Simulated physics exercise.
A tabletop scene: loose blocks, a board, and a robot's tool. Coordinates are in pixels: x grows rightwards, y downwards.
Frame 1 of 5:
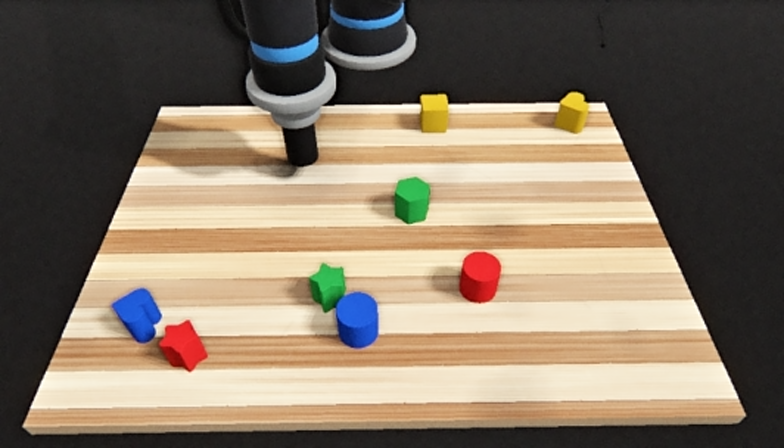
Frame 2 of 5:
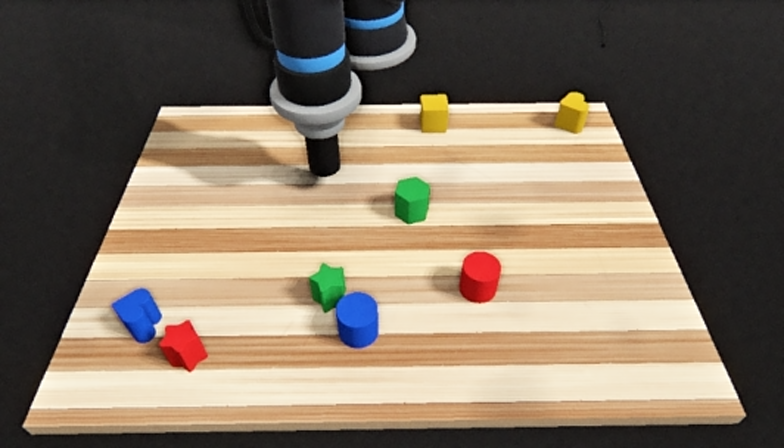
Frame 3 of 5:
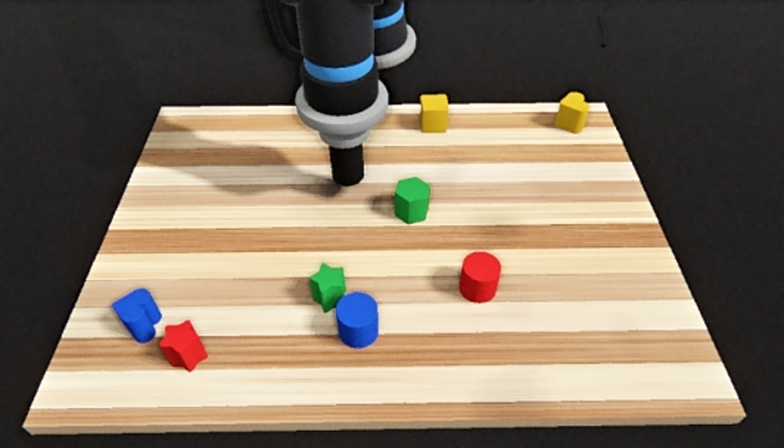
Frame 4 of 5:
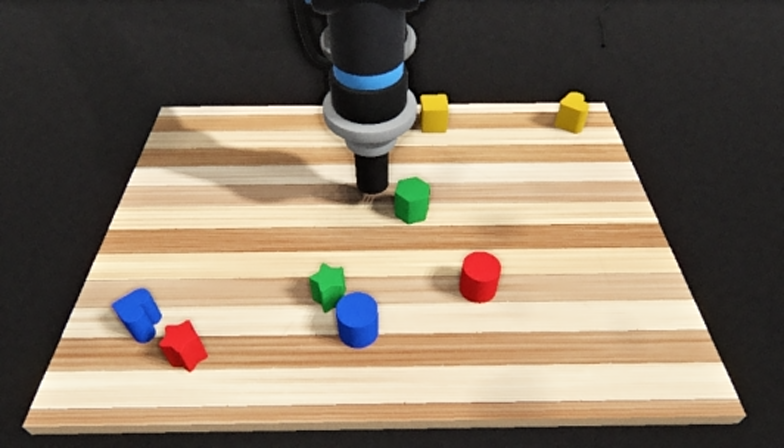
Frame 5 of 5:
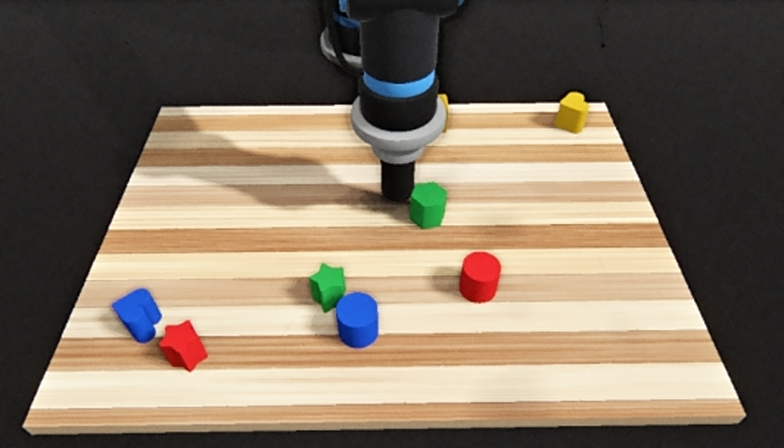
A black robot arm moved right and slightly toward the front above a striped wooden board scattered with colored blocks, then nudged the green hexagon a little to the right while the other blocks stayed still.
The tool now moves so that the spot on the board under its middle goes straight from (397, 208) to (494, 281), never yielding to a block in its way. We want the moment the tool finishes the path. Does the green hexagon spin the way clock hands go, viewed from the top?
No, that is not how it ends up.
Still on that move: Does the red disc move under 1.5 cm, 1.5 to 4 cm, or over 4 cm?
Band: 1.5 to 4 cm.
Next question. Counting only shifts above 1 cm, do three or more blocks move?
No
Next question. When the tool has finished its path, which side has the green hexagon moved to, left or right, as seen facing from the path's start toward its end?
Left-hand side.
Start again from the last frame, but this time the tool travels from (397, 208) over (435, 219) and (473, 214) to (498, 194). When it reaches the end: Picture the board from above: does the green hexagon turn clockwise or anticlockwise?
Twists clockwise.
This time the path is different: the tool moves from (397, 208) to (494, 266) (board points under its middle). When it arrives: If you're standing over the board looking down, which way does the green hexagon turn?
The block spins anticlockwise.
On the path given first. One third of the way, tool (428, 214); green hexagon (464, 207), turned 35° anticlockwise.
Two thirds of the way, tool (463, 239); green hexagon (481, 212), turned 65° anticlockwise.
At the end, tool (498, 264); green hexagon (481, 212), turned 65° anticlockwise; red disc (499, 289).
